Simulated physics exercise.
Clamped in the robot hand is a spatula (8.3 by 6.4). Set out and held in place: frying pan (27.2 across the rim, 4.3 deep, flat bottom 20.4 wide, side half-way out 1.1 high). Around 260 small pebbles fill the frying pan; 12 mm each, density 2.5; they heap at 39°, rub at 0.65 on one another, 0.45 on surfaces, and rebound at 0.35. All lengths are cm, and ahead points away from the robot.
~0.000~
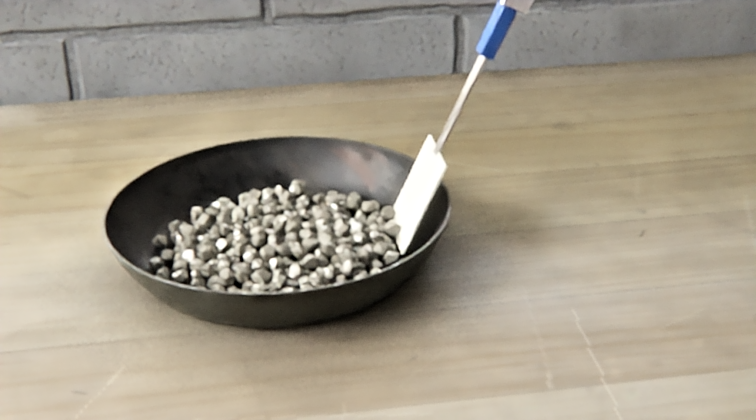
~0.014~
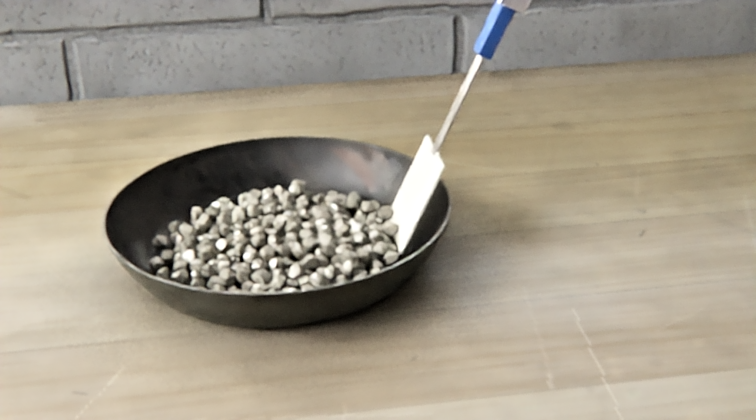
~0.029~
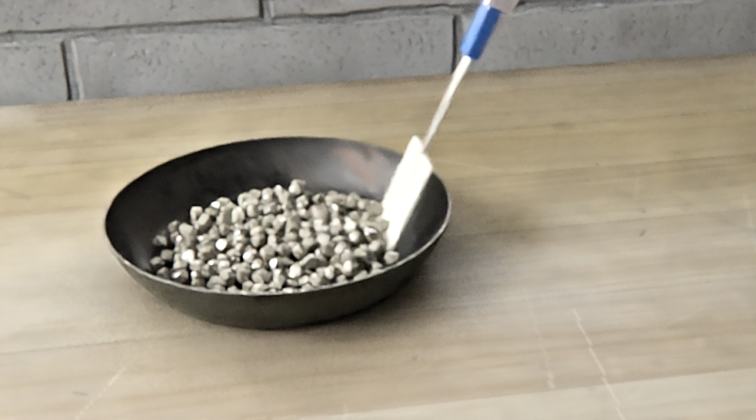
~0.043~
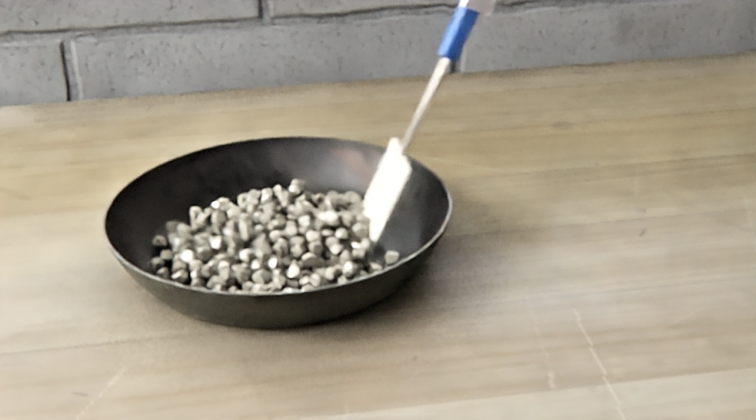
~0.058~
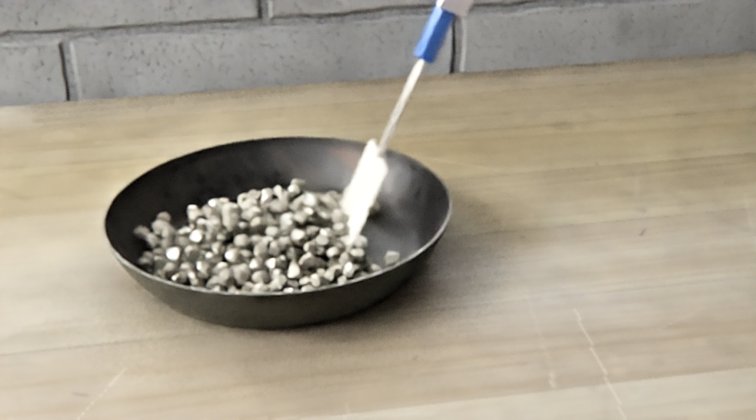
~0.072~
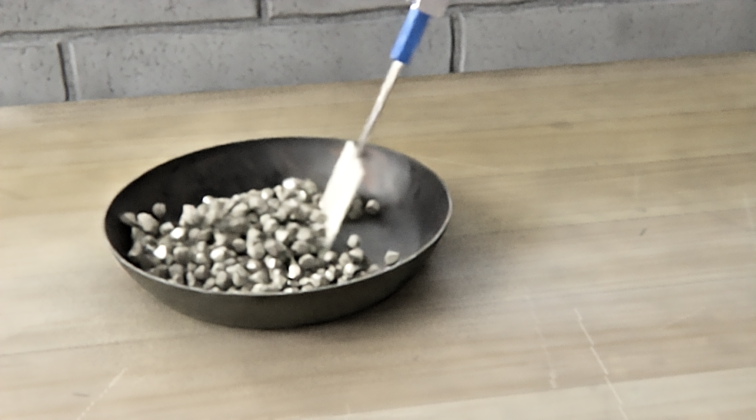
In a dark pan on a wooden table, a spatula pushes small pebbles left.
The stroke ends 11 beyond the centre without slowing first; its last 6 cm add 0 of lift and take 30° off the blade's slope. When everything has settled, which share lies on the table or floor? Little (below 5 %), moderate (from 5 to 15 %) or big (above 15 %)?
Answer: Big; above 15 % of the small pebbles finish on the table or floor.
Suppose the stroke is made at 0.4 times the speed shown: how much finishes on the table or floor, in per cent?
Some 10 per cent.
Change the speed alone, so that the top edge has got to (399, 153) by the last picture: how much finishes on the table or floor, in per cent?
About 5 per cent.
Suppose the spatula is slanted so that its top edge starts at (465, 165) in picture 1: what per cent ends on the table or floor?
Some 15 per cent.
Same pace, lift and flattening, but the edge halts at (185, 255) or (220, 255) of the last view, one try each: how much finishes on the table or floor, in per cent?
Some 5 and 5 per cent.
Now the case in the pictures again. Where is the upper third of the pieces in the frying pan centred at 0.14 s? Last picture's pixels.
Near (162, 226).
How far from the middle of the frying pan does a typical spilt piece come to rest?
Some 20 cm.
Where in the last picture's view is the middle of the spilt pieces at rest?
At about (38, 266).
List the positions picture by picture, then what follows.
The first frame shows spatula top edge at (438, 150), sloping 65°; upper third of the load around (282, 233), from x 155 to 395, top at y 185; 265 in the frying pan.
The second frame shows spatula top edge at (436, 150), sloping 65°; upper third of the load around (282, 233), from x 155 to 390, top at y 185.
The third frame shows spatula top edge at (423, 151), sloping 65°; upper third of the load around (284, 234), from x 155 to 390, top at y 185.
The fourth frame shows spatula top edge at (402, 153), sloping 65°; upper third of the load around (280, 228), from x 155 to 390, top at y 185.
The fifth frame shows spatula top edge at (379, 154), sloping 65°; upper third of the load around (276, 225), from x 145 to 390, top at y 185.
The sixth frame shows spatula top edge at (356, 156), sloping 65°; upper third of the load around (255, 221), from x 130 to 390, top at y 185; 265 in the frying pan.
By 0.11 s, sloping 65°, highest piece 8 above the table; 265 in the frying pan.
By 0.14 s, sloping 58°, highest piece 9 above the table; 263 in the frying pan, 2 on the blade or in flight.
By 0.36 s, sloping 35°, highest piece 20 above the table; 209 in the frying pan, 42 on the table or floor, 14 on the blade or in flight.
By 1.41 s, sloping 35°, highest piece 5 above the table; 209 in the frying pan, 56 on the table or floor.
Final count, 209 in the frying pan, 56 on the table or floor. That is 21 % on the table or floor.
